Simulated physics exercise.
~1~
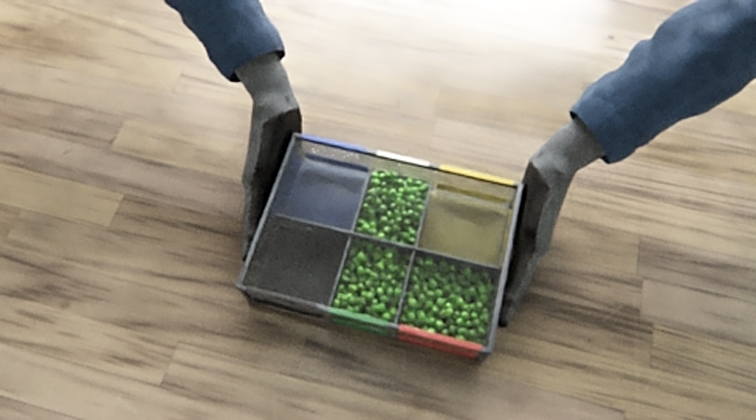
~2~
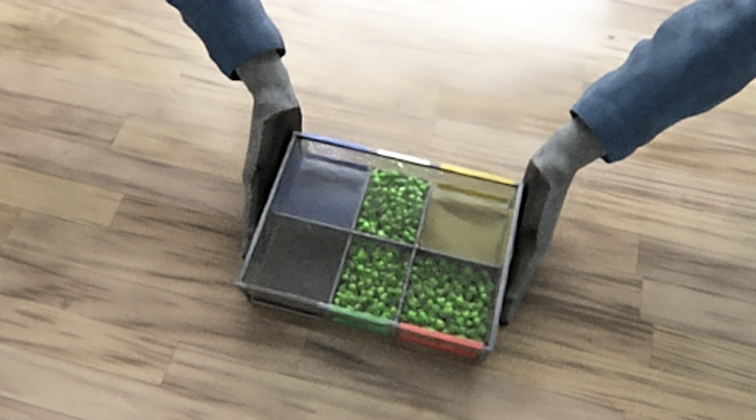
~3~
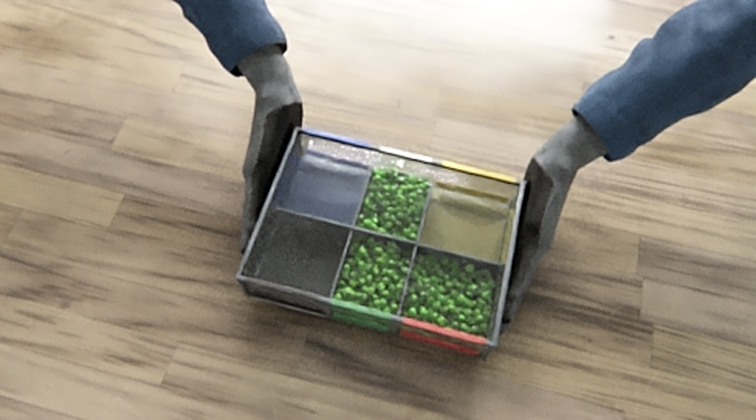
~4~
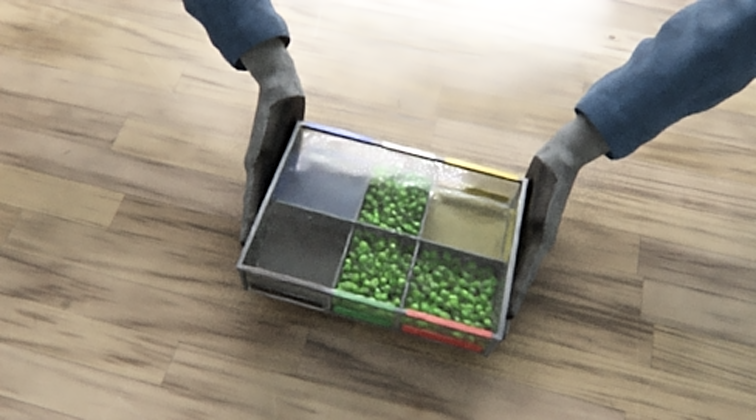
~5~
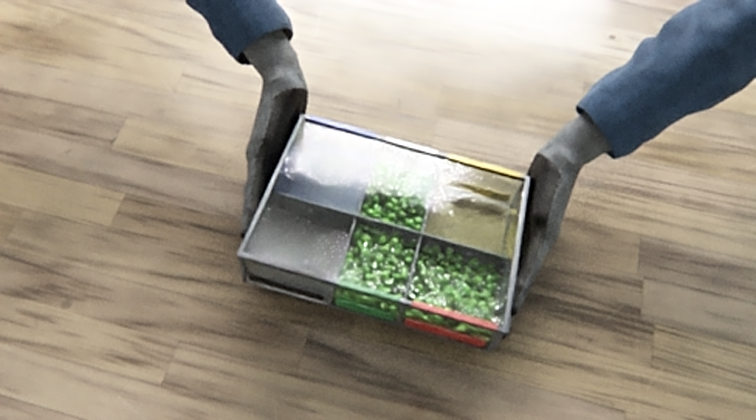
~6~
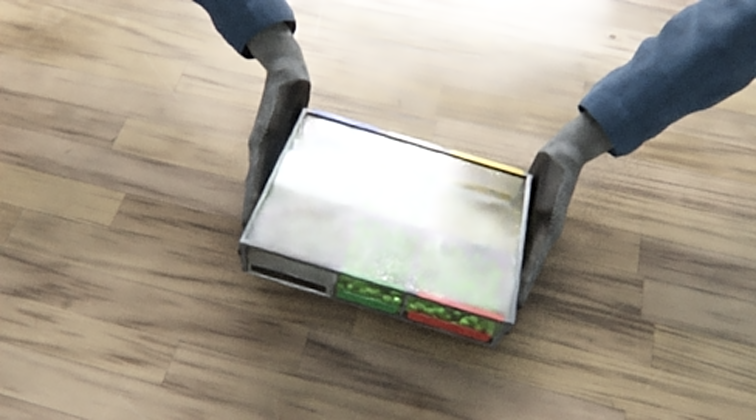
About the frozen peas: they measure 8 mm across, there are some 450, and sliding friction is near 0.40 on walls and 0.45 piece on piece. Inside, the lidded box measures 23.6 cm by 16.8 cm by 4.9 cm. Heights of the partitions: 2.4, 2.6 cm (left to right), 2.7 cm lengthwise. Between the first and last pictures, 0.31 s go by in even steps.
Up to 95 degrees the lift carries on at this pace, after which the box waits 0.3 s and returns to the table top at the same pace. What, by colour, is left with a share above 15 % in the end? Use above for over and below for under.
Verdicts: Red below, blue below, green below, yellow above, white above, black below.
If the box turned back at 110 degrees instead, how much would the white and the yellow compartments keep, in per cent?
In per cent, white 30 and yellow 65.
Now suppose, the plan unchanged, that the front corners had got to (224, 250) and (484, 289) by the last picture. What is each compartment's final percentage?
Red 0; blue 70; green 0; yellow 0; white 25; black 0.
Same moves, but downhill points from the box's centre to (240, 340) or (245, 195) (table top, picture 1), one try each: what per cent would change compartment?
Near 70 and 90 percent, in that order.
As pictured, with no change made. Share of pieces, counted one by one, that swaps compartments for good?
65 %.
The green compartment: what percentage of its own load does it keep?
That comes out at about 10 percent.
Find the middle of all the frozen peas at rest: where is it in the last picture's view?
Centre at rest: Approx. (457, 216) px.
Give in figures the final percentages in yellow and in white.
Yellow: 60; white: 30.
Then, 1.48 s after the last picture, tilt 95 degrees; red 15 %, green 10 %, yellow 45 %, white 30 %.
Then, 2.46 s after the last picture, tilt 47 degrees; red 10 %, green 5 %, yellow 60 %, white 30 %.
Then, 3.43 s after the last picture, tilt 0 degrees; red 10 %, green 5 %, yellow 60 %, white 30 %.
In the end, red 10 %, blue 0 %, green 5 %, yellow 60 %, white 30 %, black 0 %.
